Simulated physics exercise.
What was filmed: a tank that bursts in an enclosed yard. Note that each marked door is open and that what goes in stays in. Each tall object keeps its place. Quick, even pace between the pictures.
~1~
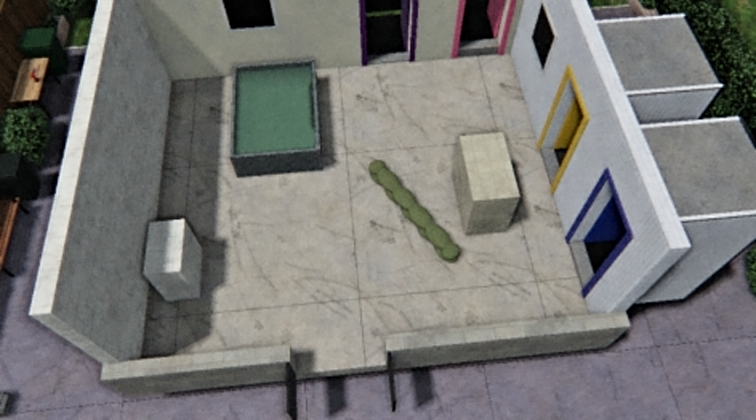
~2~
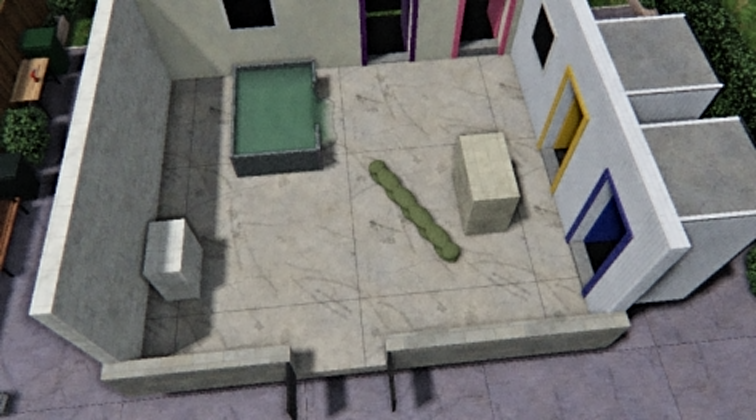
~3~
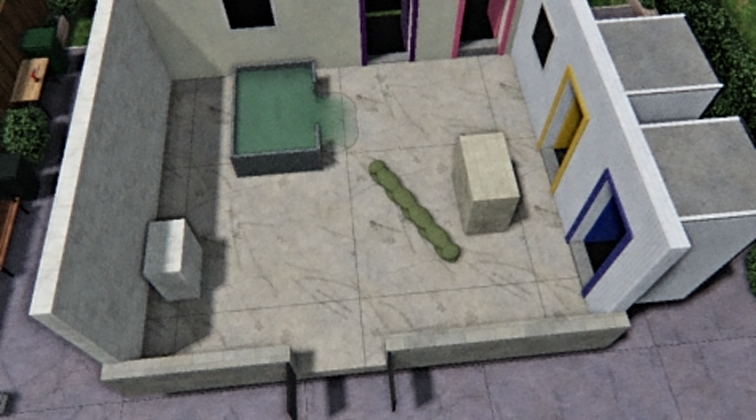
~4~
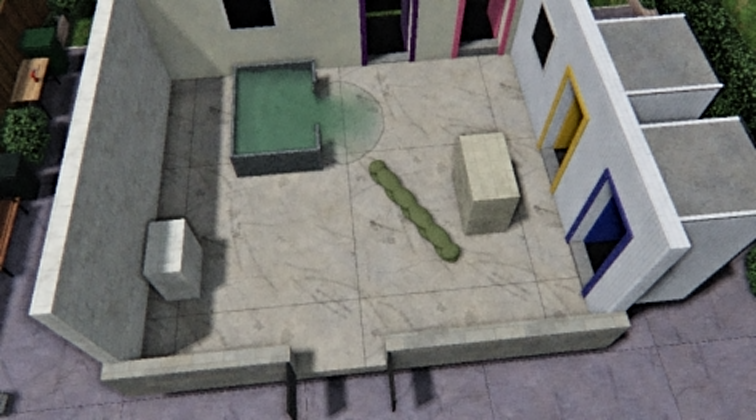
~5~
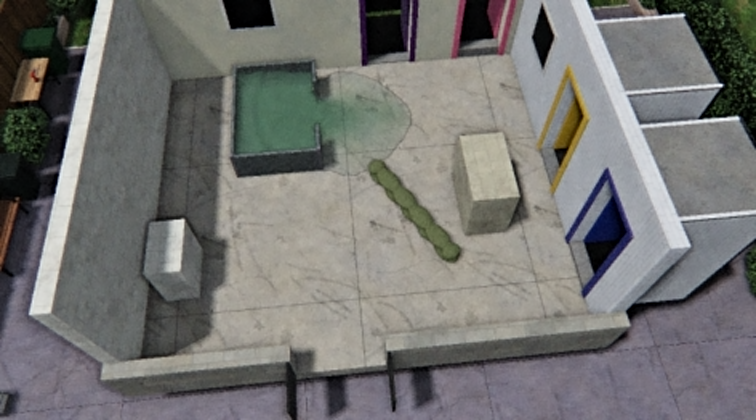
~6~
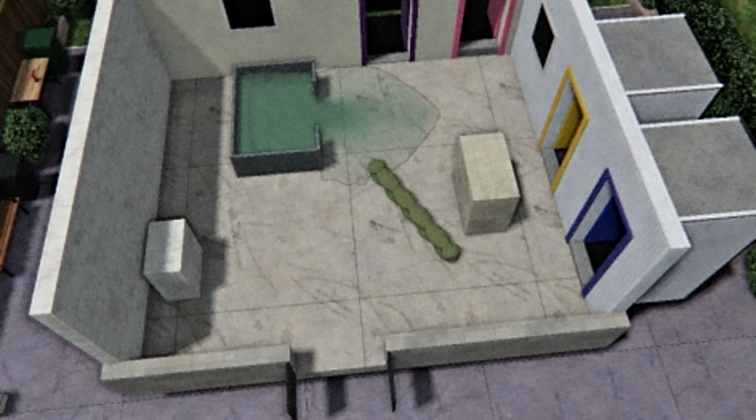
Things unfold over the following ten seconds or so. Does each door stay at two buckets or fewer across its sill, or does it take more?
As I see it, the purple door lets too much in there; the blue door lets in little enough there; the pink door lets in little enough there; the yellow door lets too much in there.
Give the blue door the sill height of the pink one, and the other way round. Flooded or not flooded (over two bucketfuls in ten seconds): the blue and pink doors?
Swap done - blue door doesn't reach it, pink door gets too much.
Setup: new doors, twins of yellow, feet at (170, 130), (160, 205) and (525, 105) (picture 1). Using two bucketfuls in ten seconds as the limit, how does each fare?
Taking them as listed, the first doesn't reach the limit, the second doesn't reach the limit and the third gets past the limit.
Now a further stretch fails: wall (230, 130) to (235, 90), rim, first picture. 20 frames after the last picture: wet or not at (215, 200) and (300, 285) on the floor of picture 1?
Soaked and Soaked.
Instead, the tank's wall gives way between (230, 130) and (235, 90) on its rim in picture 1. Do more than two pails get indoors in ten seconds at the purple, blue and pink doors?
Note - purple comes in lower; blue comes in lower; pink comes in lower.
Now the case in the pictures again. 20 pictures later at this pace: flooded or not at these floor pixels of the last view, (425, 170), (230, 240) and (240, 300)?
As listed, the points end up soaked, high and dry and high and dry.
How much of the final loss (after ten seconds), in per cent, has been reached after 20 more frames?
Close to 55 per cent.
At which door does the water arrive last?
That would be the blue door.
A moment on, water covers 25 % of the floor; the purple door wet at the sill, nothing in, the blue door not reached, the pink door not reached, the yellow door not reached.
Next, water covers 30 % of the floor; the purple door under two buckets in, the blue door not reached, the pink door wet at the sill, nothing in, the yellow door under two buckets in.
Then, water covers 35 % of the floor; the purple door over two buckets in, the blue door wet at the sill, nothing in, the pink door wet at the sill, nothing in, the yellow door over two buckets in.
Later, water covers 45 % of the floor; the purple door over two buckets in, the blue door wet at the sill, nothing in, the pink door wet at the sill, nothing in, the yellow door over two buckets in.
In the end, water covers 70 % of the floor; the purple door far over two buckets in, the blue door wet at the sill, nothing in, the pink door wet at the sill, nothing in, the yellow door over two buckets in.
